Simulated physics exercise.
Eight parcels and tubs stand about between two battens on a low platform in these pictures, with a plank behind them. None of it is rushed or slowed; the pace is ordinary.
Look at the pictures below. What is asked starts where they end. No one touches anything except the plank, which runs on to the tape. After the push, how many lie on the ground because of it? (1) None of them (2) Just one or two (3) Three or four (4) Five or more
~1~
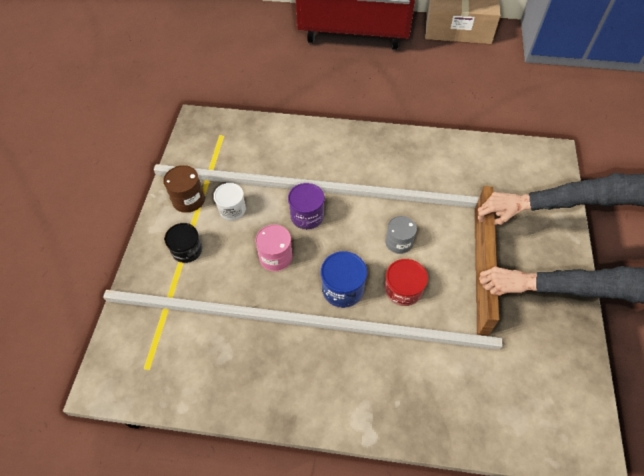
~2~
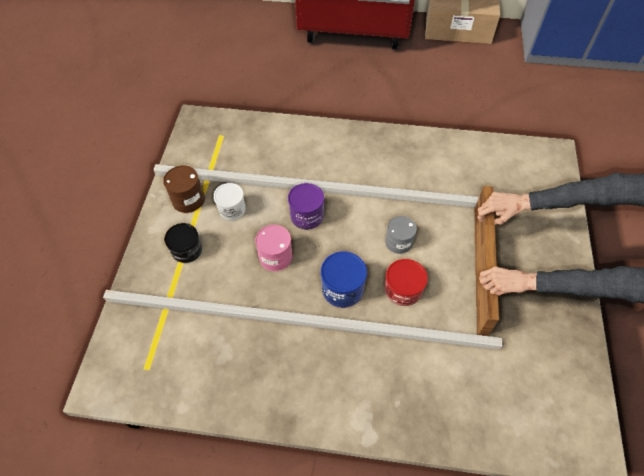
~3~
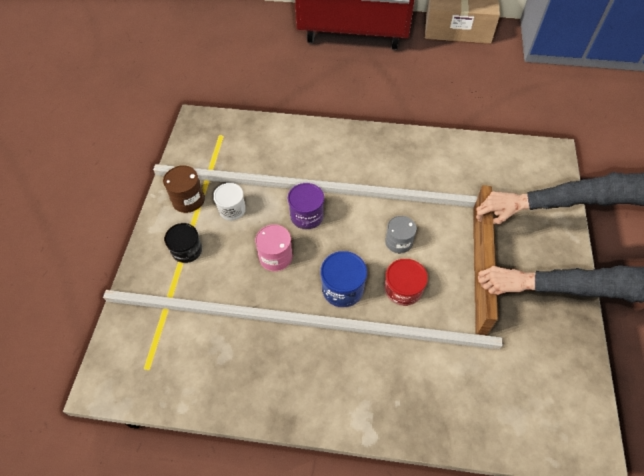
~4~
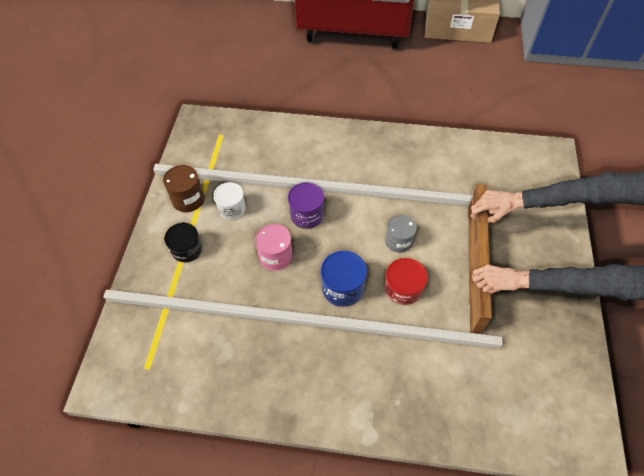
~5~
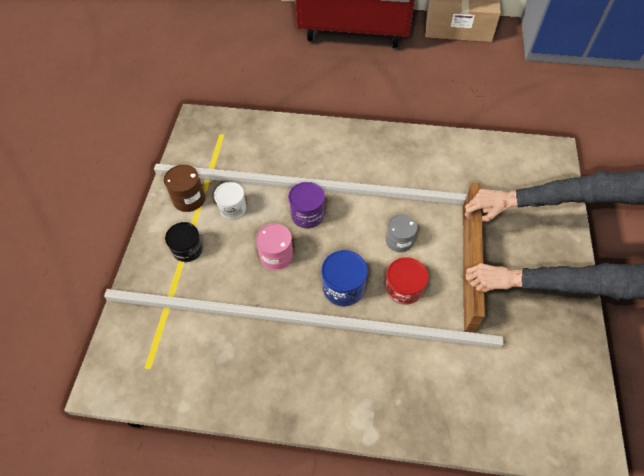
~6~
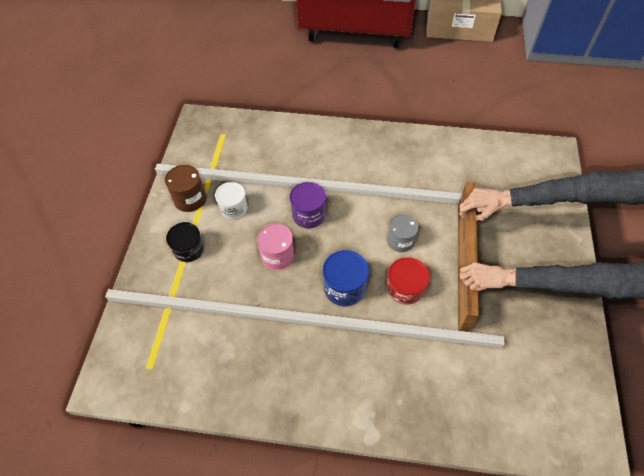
Just one or two (2).
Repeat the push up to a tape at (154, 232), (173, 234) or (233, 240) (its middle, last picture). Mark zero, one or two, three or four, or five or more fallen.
In the order of the places given: More than four; either three or four; none.
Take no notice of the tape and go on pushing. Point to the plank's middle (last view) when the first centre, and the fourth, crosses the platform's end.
Near (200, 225) first, near (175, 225) second.
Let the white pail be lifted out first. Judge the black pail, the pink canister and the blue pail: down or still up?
Here's how it goes: The black pail ends up down, the pink canister is still up there, and the blue pail is still up there.
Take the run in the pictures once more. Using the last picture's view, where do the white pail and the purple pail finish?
The white pail at (156, 198), the purple pail at (185, 184).
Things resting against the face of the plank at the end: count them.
At rest, 3 are in contact.
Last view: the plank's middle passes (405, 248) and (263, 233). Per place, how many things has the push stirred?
That makes 3 at the first spot and 6 at the second.
Soon after, none off yet; brown canister at rest near (186, 189); black pail at rest near (186, 243); white pail at rest near (232, 201).
By the end, the number that fall off is one or two; fallen, black pail and brown canister.
